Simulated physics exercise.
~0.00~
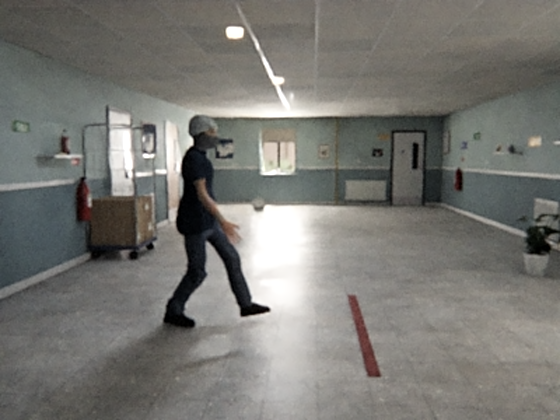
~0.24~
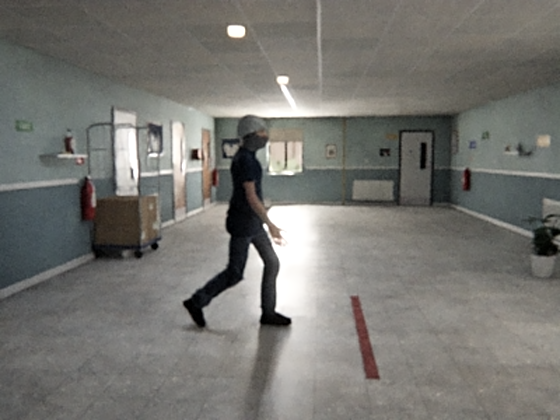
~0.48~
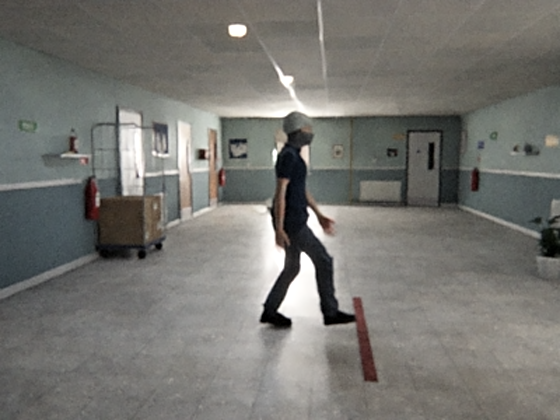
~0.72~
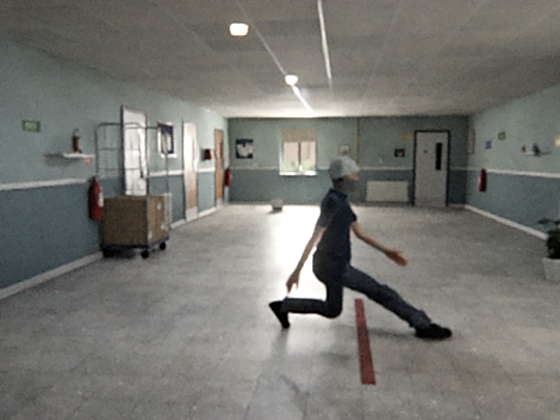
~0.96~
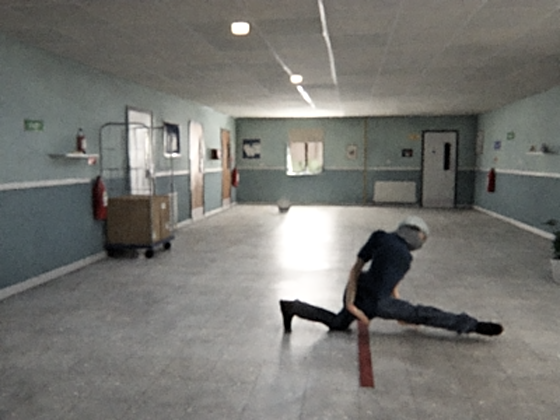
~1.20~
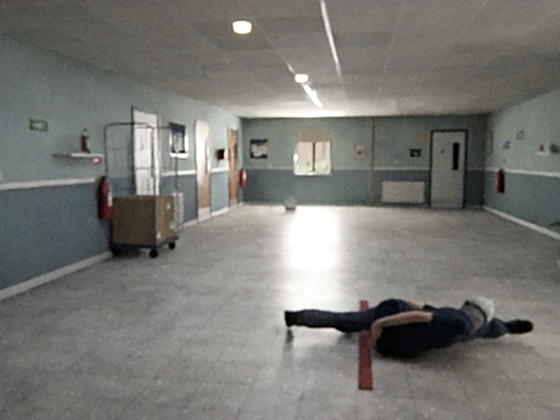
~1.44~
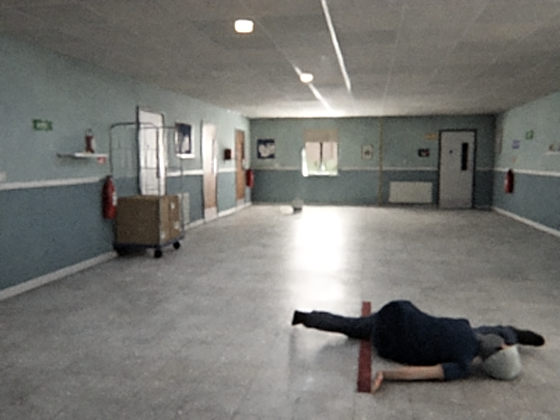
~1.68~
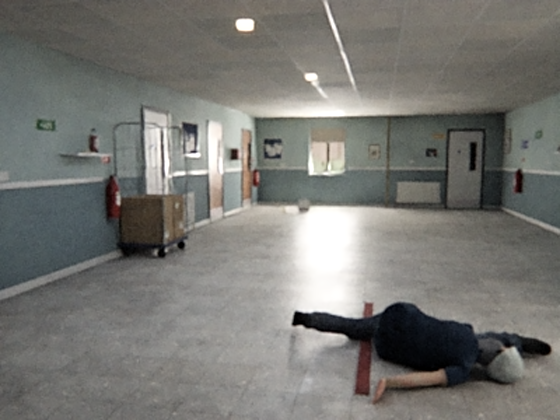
A person in a grey cap, dark top and jeans walks rightward across a wide, pale-floored room towards a red strip, seen from the side by a slowly drifting camera. Blue-green walls surround the space, with a caged trolley holding a brown box at left, a bright window behind and a potted plant at right. Reaching the strip, the person stretches the front leg far over it and sinks low. The torso pitches forward and drops to the floor. The person ends lying still across the strip, head and chest beyond it, one leg trailing behind.
